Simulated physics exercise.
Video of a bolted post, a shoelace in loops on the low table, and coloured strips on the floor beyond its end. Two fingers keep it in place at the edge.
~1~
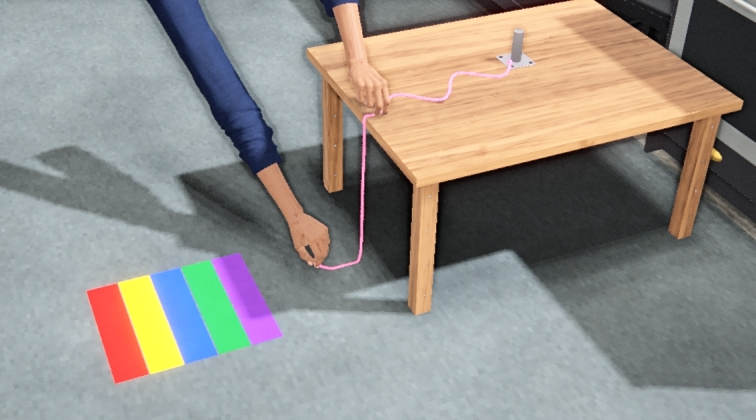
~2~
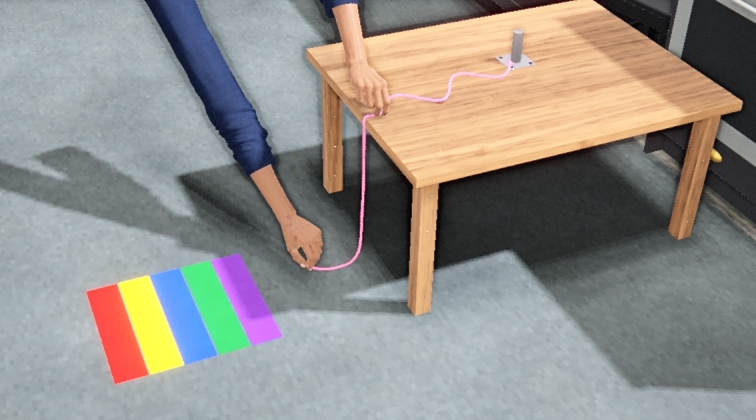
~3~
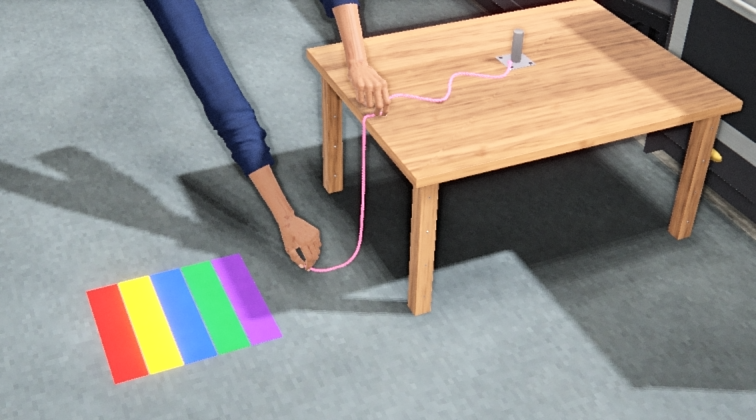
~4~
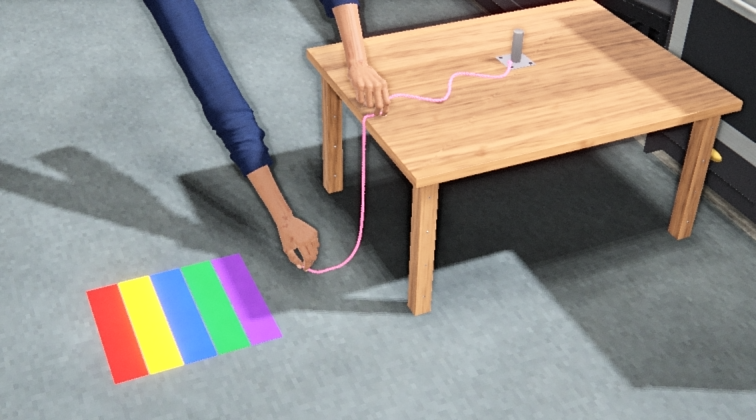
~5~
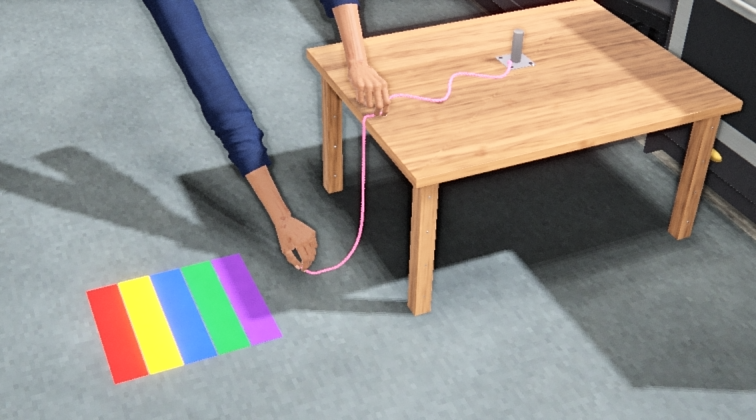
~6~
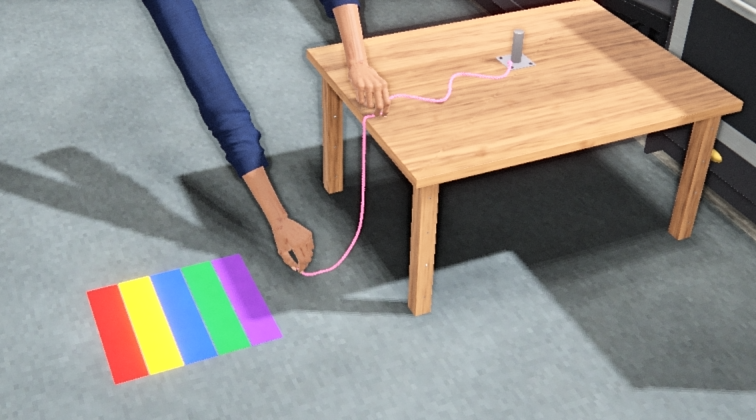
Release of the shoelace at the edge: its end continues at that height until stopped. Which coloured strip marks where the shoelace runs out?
Yellow.
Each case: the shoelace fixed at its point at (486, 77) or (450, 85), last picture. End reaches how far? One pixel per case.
In order, the pixels are (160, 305) and (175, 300).
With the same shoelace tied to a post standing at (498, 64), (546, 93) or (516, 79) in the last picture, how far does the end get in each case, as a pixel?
You'd get roughly (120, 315), (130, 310) and (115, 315), one for each try.
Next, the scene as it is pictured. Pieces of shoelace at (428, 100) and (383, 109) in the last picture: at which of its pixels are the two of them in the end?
I'd put the first at about (388, 102) and the other at about (338, 133).
Early on, end near (200, 294); over green.
Midway, end near (164, 303); over blue.
At the end of the slack, end near (143, 309); over yellow. The end stops over the yellow strip.
